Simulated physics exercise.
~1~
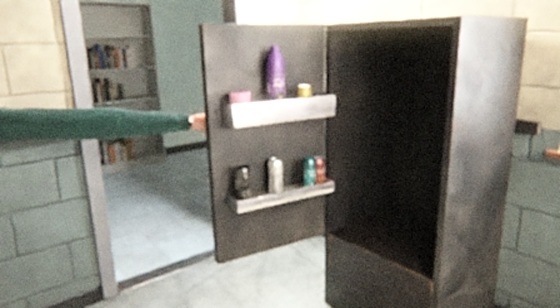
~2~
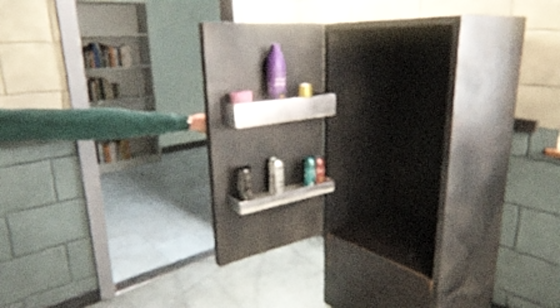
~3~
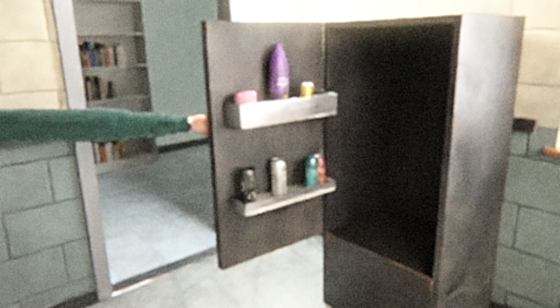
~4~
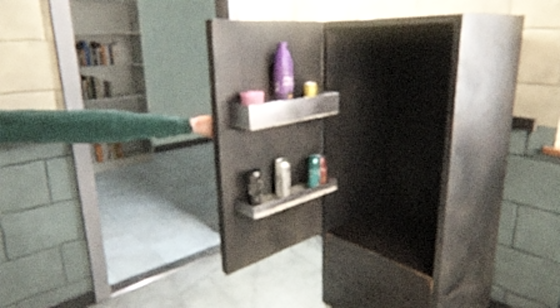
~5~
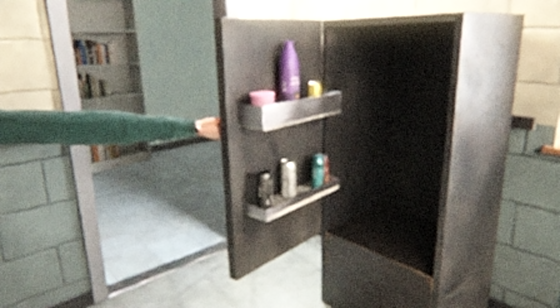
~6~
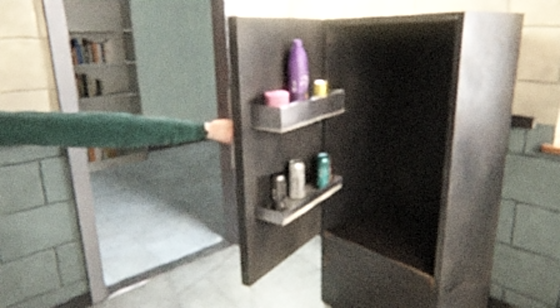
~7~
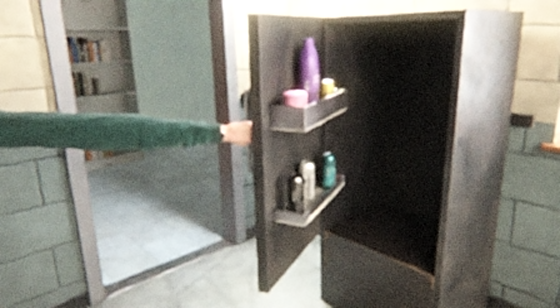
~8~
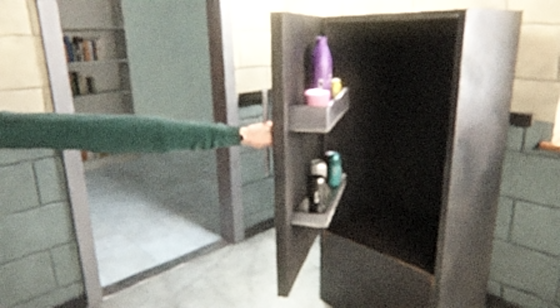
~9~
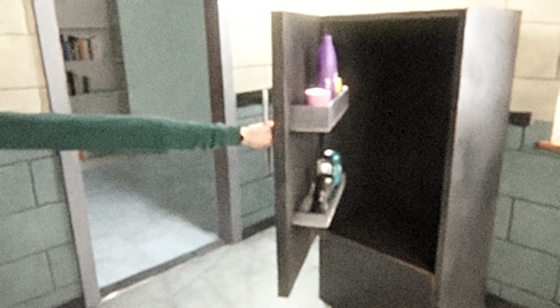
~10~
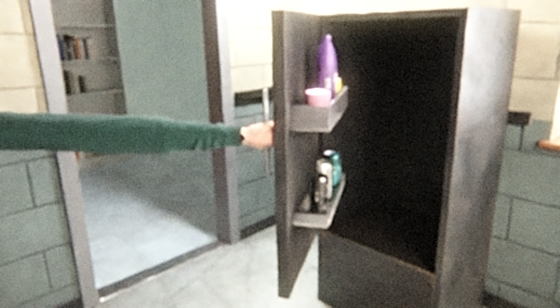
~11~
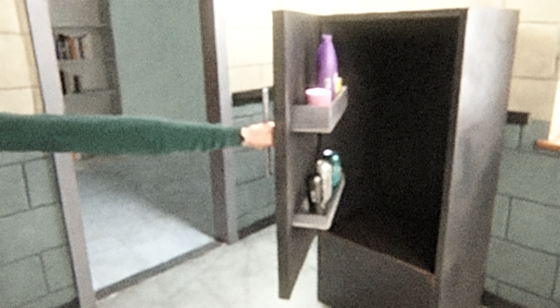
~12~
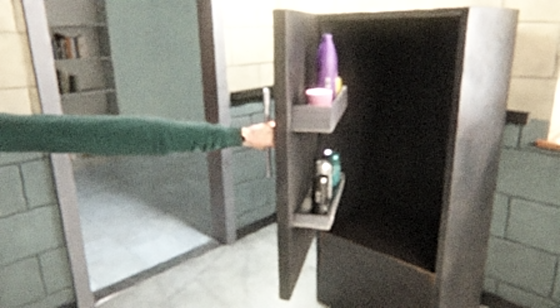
A dark metal locker stands open in a room with cream and grey-green block walls, its door swung out to the left and seen from the front, beside a doorway showing bookshelves. The upper door rack holds a pink tin, a tall purple bottle and a yellow can, while black, white, turquoise and red cans stand in the lower one. A green-sleeved arm reaches in from the left and pushes the door rightward, slowly, then faster. The door stops abruptly, still well open, and the black can tips slightly before settling upright. The containers remain in their racks, the hand still on the door.
